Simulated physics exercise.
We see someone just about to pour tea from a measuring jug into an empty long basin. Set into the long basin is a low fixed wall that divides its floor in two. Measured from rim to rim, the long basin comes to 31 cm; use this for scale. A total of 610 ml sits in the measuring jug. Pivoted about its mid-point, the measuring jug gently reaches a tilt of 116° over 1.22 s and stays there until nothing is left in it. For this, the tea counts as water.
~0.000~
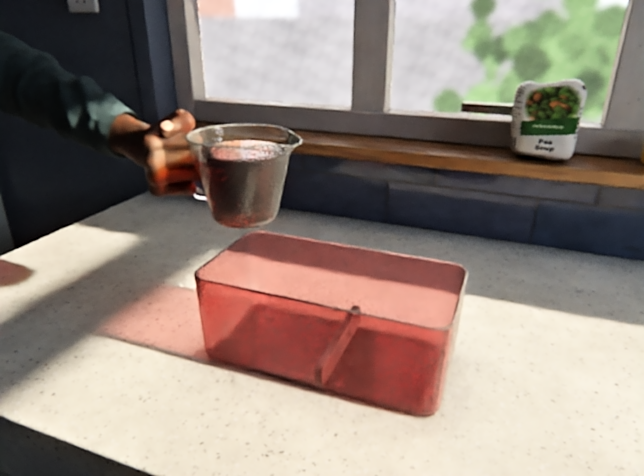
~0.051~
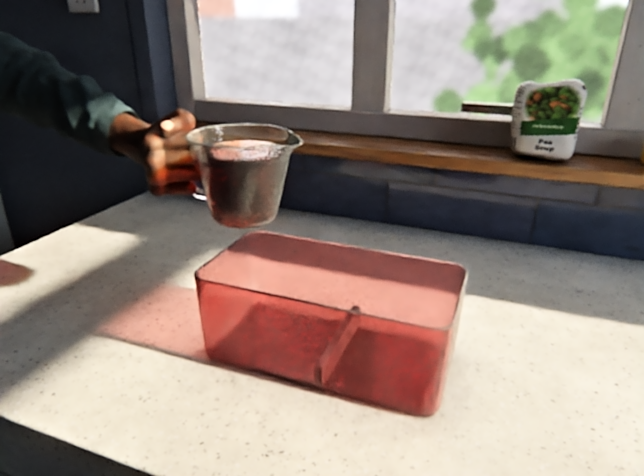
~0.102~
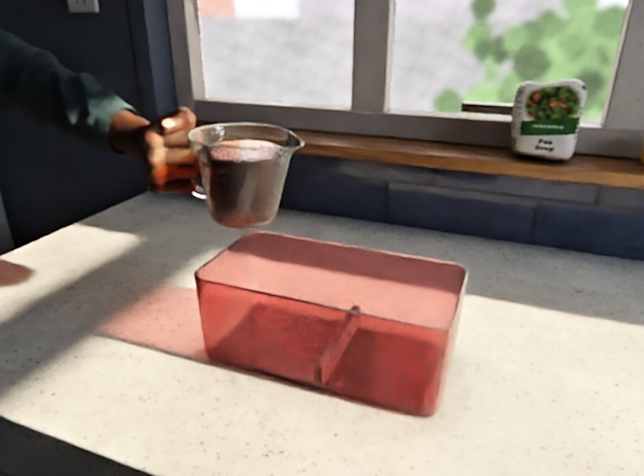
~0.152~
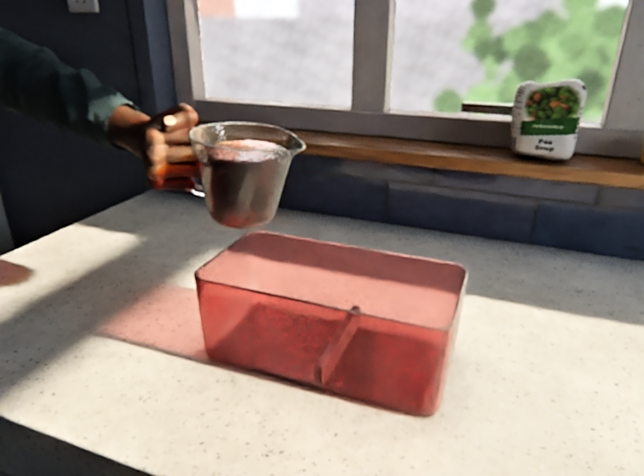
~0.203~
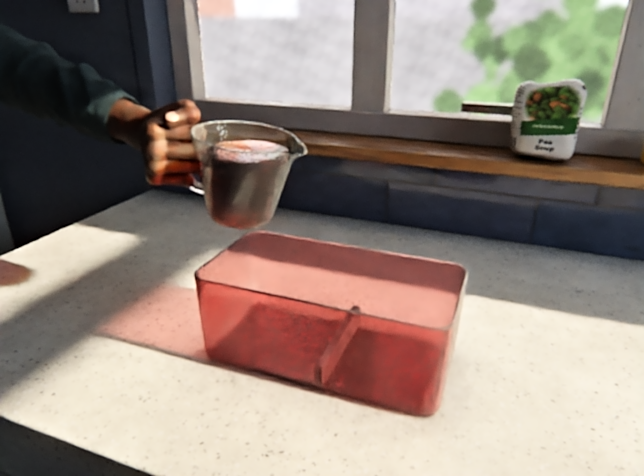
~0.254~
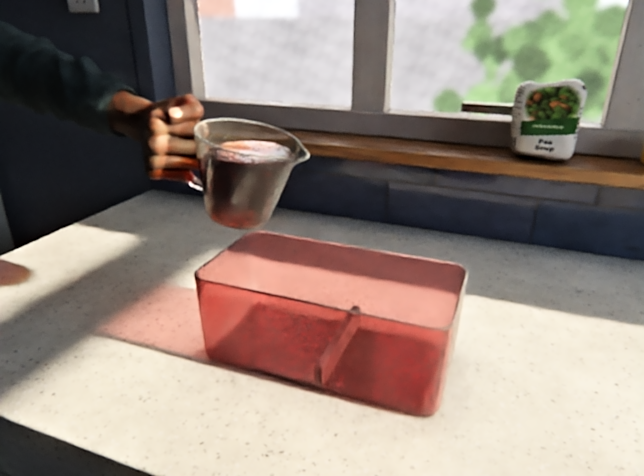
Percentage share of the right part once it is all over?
49 per cent.
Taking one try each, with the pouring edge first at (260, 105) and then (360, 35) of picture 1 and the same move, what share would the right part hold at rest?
Around 10 per cent first, around 65 per cent next.
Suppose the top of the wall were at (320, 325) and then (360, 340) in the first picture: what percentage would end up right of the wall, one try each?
Respectively 80 and 20 %.
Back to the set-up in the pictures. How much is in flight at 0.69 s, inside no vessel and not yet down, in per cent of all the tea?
20 per cent.
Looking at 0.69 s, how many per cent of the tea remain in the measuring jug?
Roughly 62 per cent.
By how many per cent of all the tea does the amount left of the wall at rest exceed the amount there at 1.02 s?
Near 7 percent, give or take.
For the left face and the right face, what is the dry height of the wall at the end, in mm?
Left 18 mm, right 16 mm.
By 0.69 s the tilt is 70° and 62 per cent is still to pour, 2 is left of the wall and 15 right of it.
By 1.02 s the tilt is 108° and 5 per cent is still to pour, 43 is left of the wall and 48 right of it.
By 1.35 s the tilt is 116° and 0 per cent is still to pour, 50 is left of the wall and 49 right of it.
By 1.72 s the tilt is 116° and 0 per cent is still to pour, 50 is left of the wall and 49 right of it.
At rest 50 per cent lies left of the wall, 49 right of it and 1 outside.
